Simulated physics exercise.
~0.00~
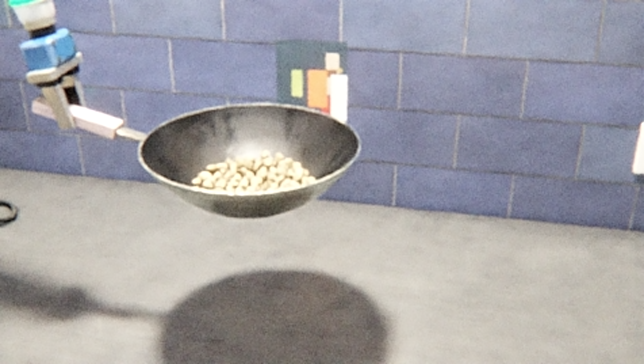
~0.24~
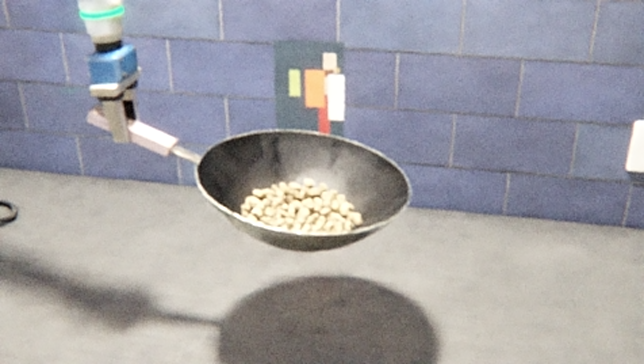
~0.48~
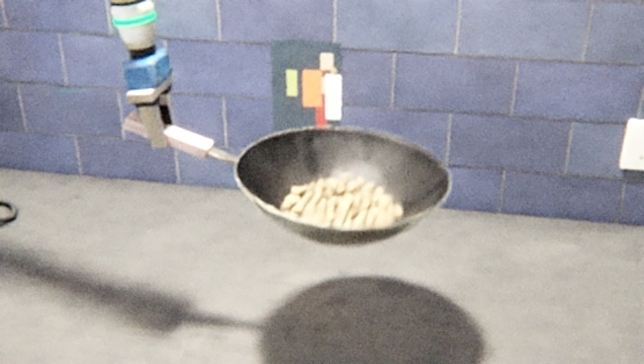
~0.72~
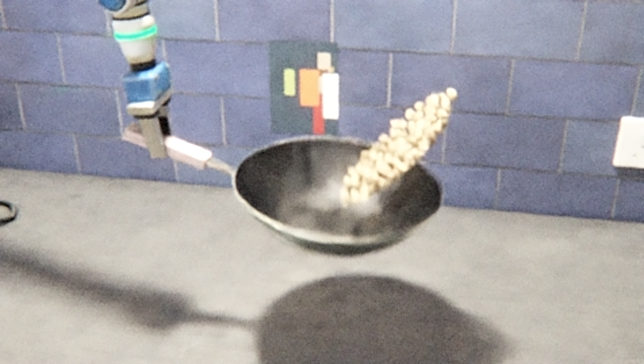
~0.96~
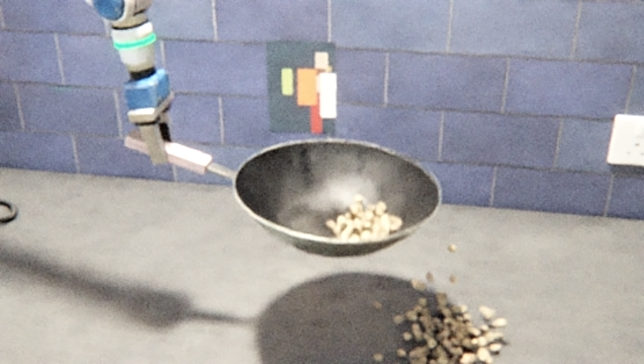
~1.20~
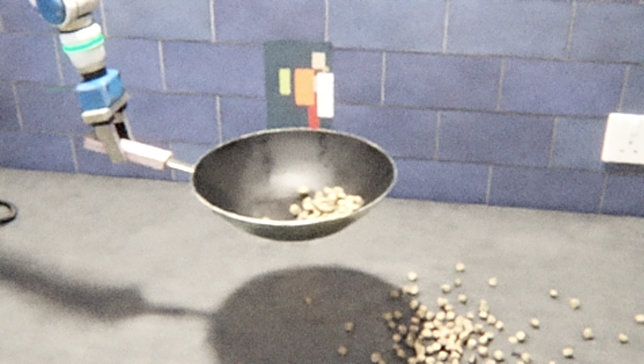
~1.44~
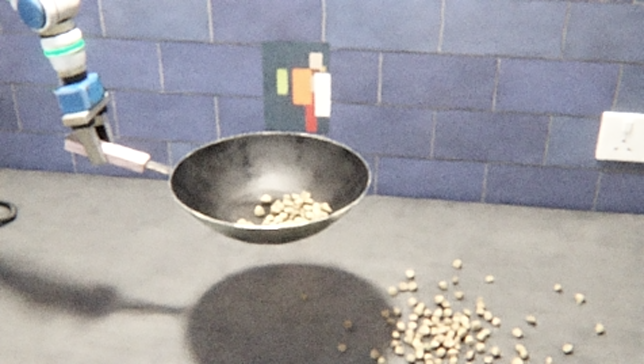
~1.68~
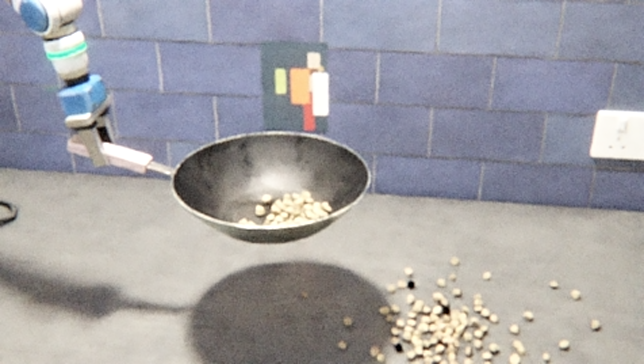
A robot arm swung a dark wok of pale pebbles to the right and tossed them up, but most flew over the far right edge and scattered across the grey counter, leaving a small heap in the wok as it moved back left and stopped.
